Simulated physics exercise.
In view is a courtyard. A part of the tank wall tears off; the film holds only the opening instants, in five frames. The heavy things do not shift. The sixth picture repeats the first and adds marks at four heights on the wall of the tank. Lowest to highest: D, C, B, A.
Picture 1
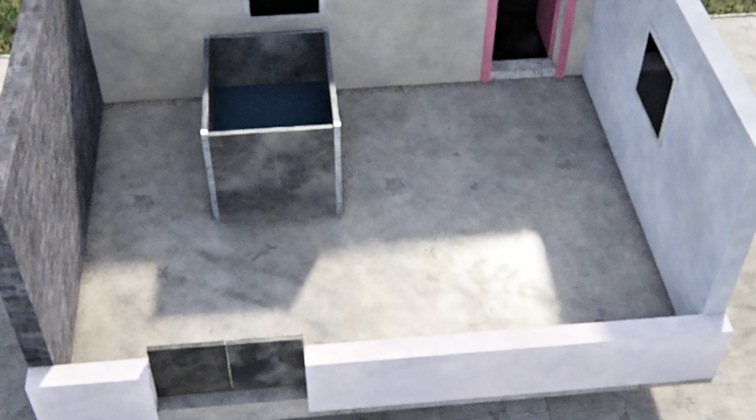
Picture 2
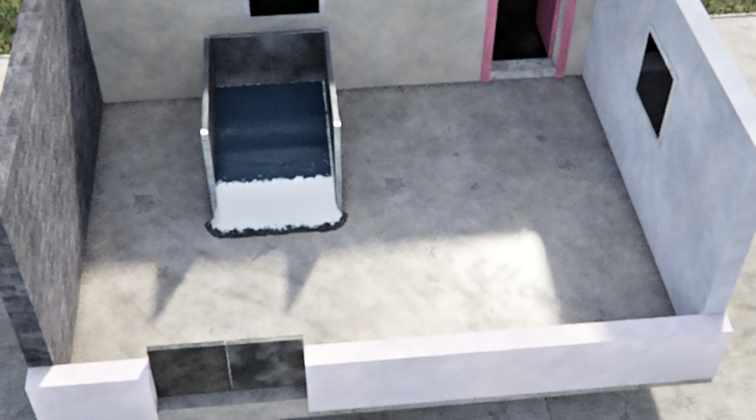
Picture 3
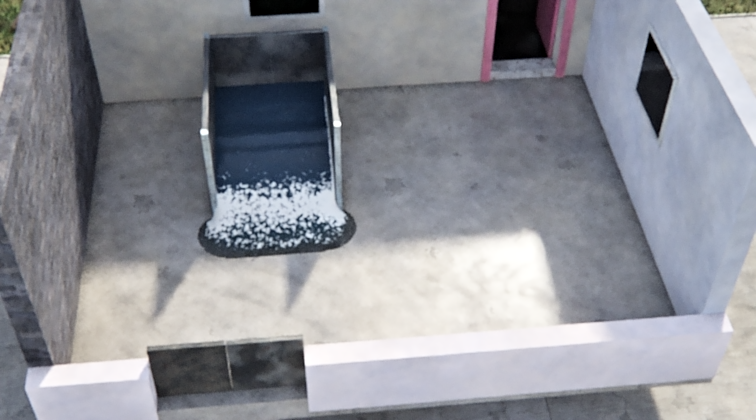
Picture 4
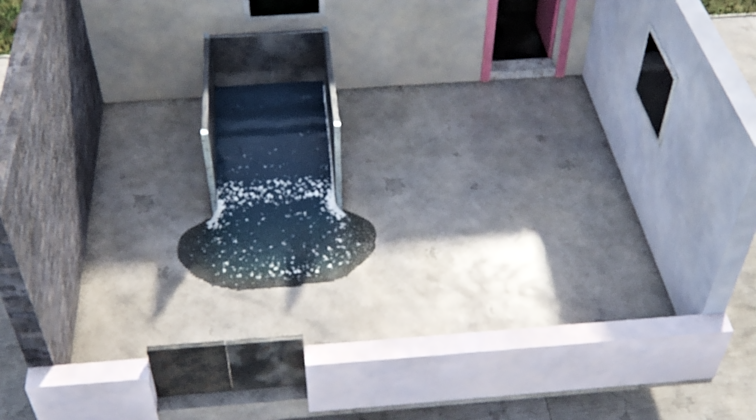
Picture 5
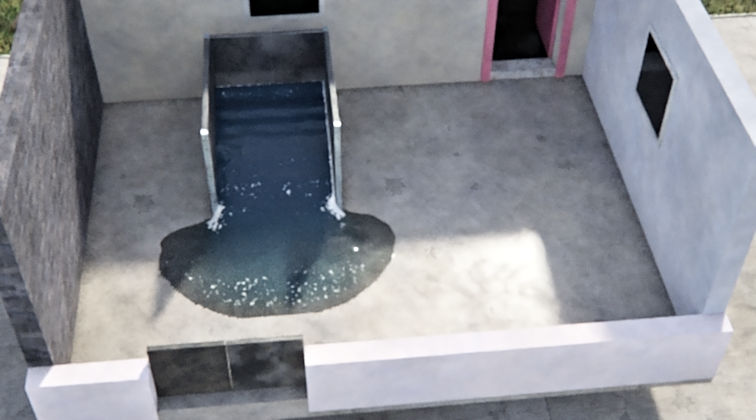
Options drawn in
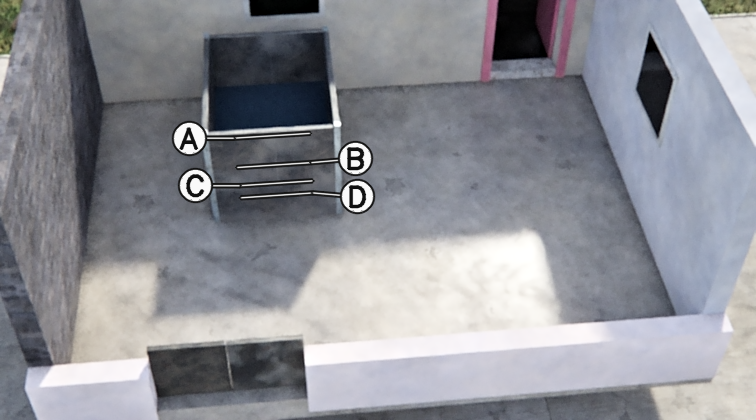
The clip opens on a walled courtyard with a pink-framed doorway at the back right, where dark water sits still in a raised tank against the back wall. The tank's front opens and water pours out in white froth, then spreads across the ground in a widening, rounded dark pool toward the low front wall.
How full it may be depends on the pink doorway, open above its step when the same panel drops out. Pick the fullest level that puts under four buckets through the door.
It is B.
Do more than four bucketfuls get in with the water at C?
No.
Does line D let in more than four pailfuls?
No.
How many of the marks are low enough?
Three of the four.
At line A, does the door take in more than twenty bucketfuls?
No, less.
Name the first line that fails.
That is line A.
On the marked copy, A at (271, 135); B at (274, 165); C at (276, 183); D at (277, 195); from the bottom up D, C, B, A.
For line A, about 9 bucketfuls get in.
For line B, a splash gets over, under a bucket.
For line C, nothing gets over.
For line D, nothing gets over.
